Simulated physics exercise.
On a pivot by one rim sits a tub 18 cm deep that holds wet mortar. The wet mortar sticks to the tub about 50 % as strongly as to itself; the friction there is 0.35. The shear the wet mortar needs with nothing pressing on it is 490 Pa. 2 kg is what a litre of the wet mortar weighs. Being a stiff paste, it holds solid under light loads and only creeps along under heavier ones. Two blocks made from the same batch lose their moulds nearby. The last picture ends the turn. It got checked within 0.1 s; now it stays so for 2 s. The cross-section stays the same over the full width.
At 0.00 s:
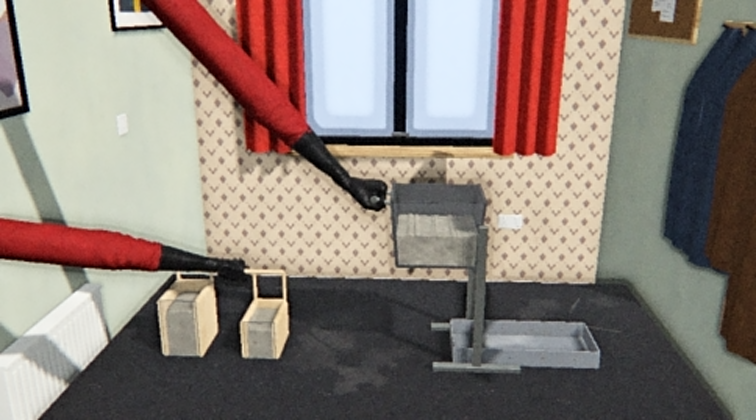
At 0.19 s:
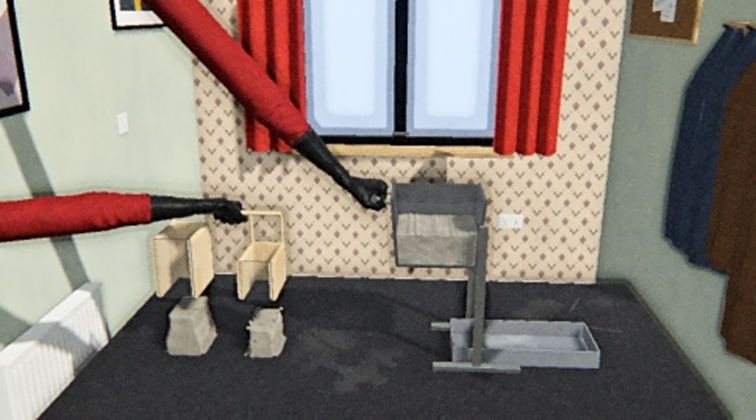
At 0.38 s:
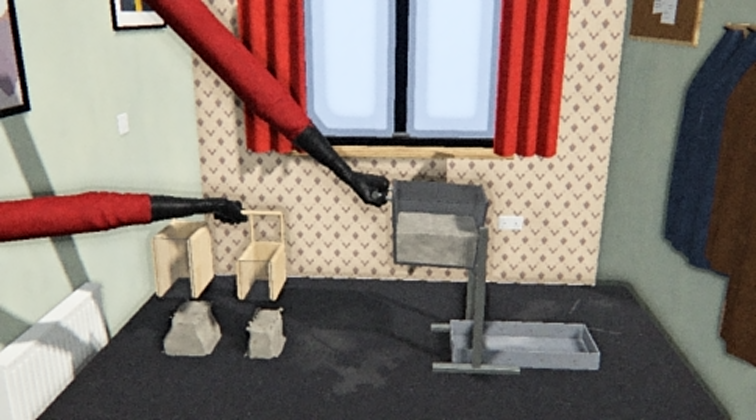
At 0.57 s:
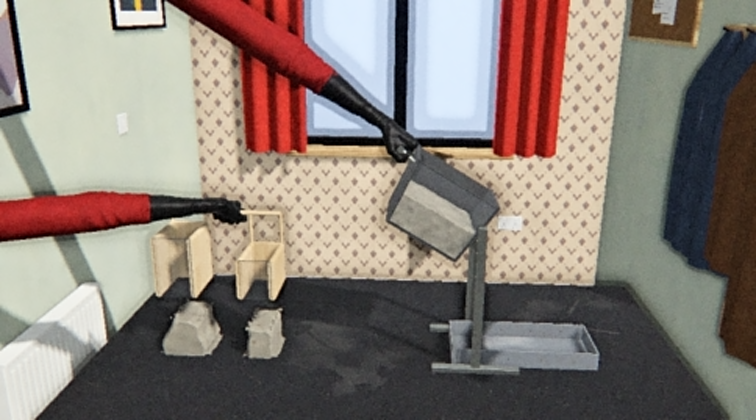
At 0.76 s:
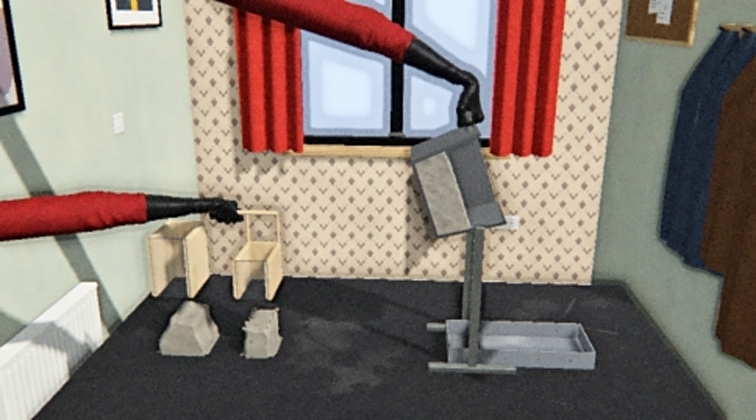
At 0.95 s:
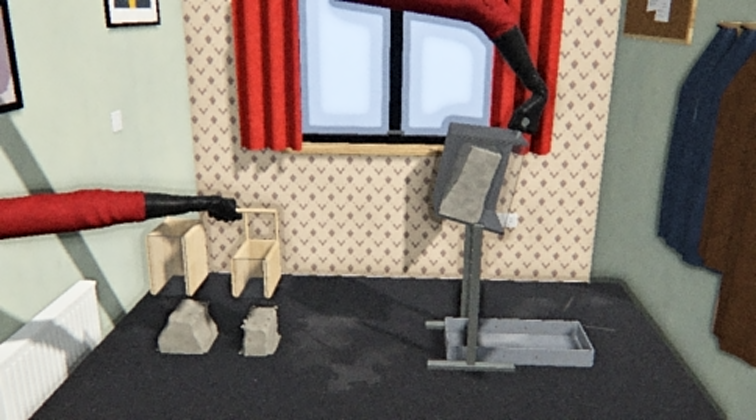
Gloved hands lift moulds off two grey blocks, then tilt a mortar-filled tub to the right.
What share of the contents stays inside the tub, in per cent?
About 39 per cent.
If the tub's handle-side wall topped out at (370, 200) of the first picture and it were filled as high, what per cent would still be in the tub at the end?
The tub would end up holding some 40 % of it.
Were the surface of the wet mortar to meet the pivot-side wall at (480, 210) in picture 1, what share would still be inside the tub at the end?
It would be near 25 %.
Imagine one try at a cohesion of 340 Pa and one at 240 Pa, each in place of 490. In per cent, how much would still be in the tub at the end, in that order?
It'd be some 40 percent the first time and some 30 percent the second.
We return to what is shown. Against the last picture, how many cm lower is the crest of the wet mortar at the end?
About 14 cm.
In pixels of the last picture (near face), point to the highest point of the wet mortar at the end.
On the near face, the top ends up close to (469, 201).
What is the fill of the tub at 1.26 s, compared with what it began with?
Roughly 50 per cent.
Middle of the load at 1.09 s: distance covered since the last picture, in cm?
The change is near 9 cm.
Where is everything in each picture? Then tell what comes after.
Handle-side rim at (393, 201), tilt 0 degrees; highest point of the wet mortar at (414, 235); test blocks 15 cm, 9.4 cm high (left to right), in the first frame.
Handle-side rim at (394, 200), tilt 0 degrees; highest point of the wet mortar at (414, 234); test blocks 13 cm, 9.4 cm high (left to right), in the second frame.
Handle-side rim at (395, 197), tilt 3 degrees; highest point of the wet mortar at (401, 232); test blocks 12 cm, 9.3 cm high (left to right), in the third frame.
Handle-side rim at (421, 161), tilt 31 degrees; highest point of the wet mortar at (407, 195); test blocks 11 cm, 9.3 cm high (left to right), in the fourth frame.
Handle-side rim at (480, 137), tilt 71 degrees; highest point of the wet mortar at (445, 154); test blocks 11 cm, 9.3 cm high (left to right), in the fifth frame.
Handle-side rim at (527, 146), tilt 101 degrees; highest point of the wet mortar at (475, 148); test blocks 11 cm, 9.3 cm high (left to right), in the sixth frame.
By 1.09 s, the tub is at 101 degrees and holds 76 %.
By 1.26 s, the tub is at 101 degrees and holds 48 %.
By 1.43 s, the tub is at 101 degrees and holds 41 %.
By 1.60 s, the tub is at 101 degrees and holds 39 %.
By 2.95 s, at the end, the tub is at 101 degrees and holds 39 %.
